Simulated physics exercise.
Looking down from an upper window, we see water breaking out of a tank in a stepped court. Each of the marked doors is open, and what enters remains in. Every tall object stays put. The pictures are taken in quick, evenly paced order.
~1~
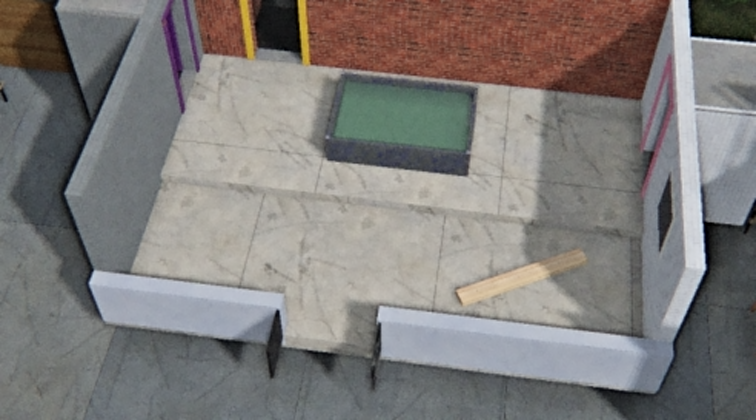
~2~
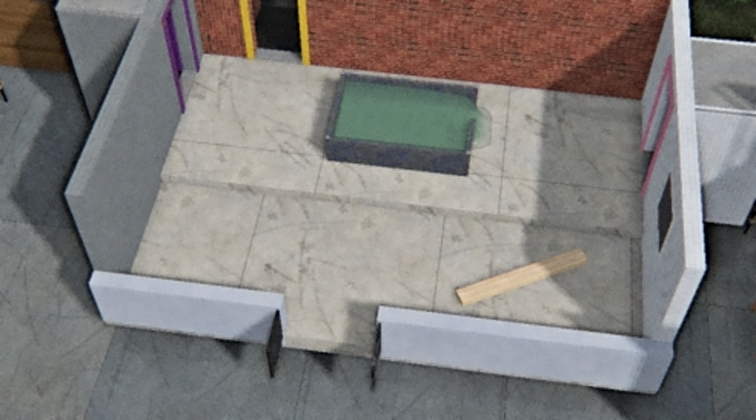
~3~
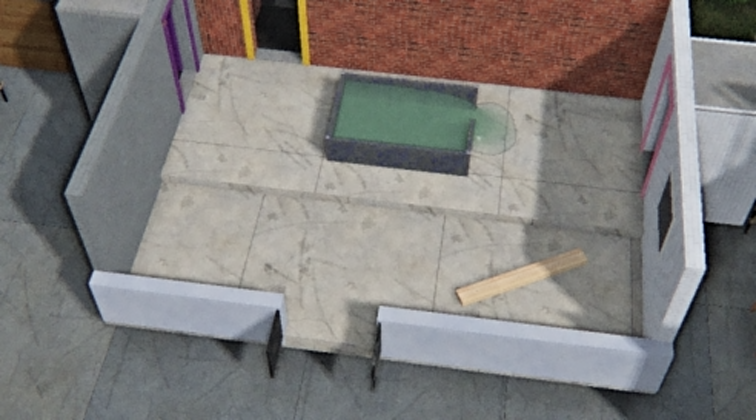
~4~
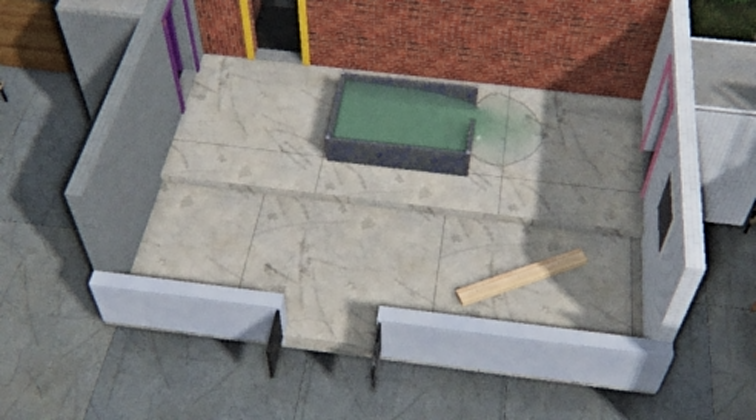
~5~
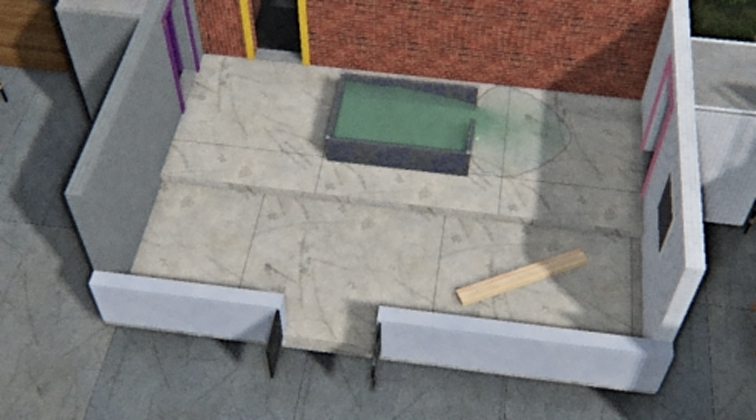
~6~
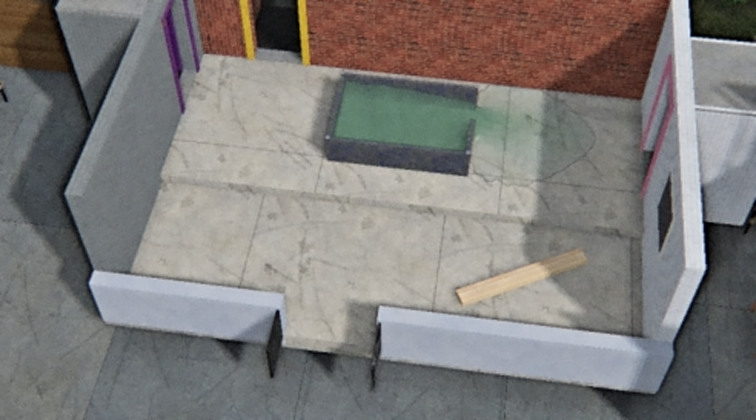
Green water pours from the right side of a tank and spreads across the pale courtyard.
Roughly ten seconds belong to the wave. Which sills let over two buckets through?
Outcome: Pink door: Over two buckets. Purple door: Two buckets at most. Yellow door: Two buckets at most.
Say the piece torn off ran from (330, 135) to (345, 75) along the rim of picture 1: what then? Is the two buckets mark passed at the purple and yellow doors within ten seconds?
The purple door ends up above; the yellow door ends up above.
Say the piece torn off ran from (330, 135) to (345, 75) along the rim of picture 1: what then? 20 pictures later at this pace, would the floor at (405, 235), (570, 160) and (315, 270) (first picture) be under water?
Untouched, untouched, untouched.
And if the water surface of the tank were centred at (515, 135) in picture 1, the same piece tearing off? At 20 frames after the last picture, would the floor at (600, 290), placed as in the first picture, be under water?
Well, it ends up swamped there.
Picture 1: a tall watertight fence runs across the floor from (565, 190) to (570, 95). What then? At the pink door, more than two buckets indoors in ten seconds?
Note - pink door, result: Safe.
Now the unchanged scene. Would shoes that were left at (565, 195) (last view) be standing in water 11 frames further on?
Lab note - point status: Swamped.
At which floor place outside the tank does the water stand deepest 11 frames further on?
Approximate pixel: (633, 115).
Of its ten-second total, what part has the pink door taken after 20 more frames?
Some 55 per cent.
A moment on, water covers 15 % of the floor; the pink door wet at the sill, nothing in, the purple door not reached, the yellow door not reached.
Next, water covers 20 % of the floor; the pink door under two buckets in, the purple door not reached, the yellow door not reached.
Then, water covers 20 % of the floor; the pink door over two buckets in, the purple door not reached, the yellow door not reached.
Later, water covers 35 % of the floor; the pink door over two buckets in, the purple door not reached, the yellow door not reached.
In the end, water covers 60 % of the floor; the pink door far over two buckets in, the purple door not reached, the yellow door not reached.
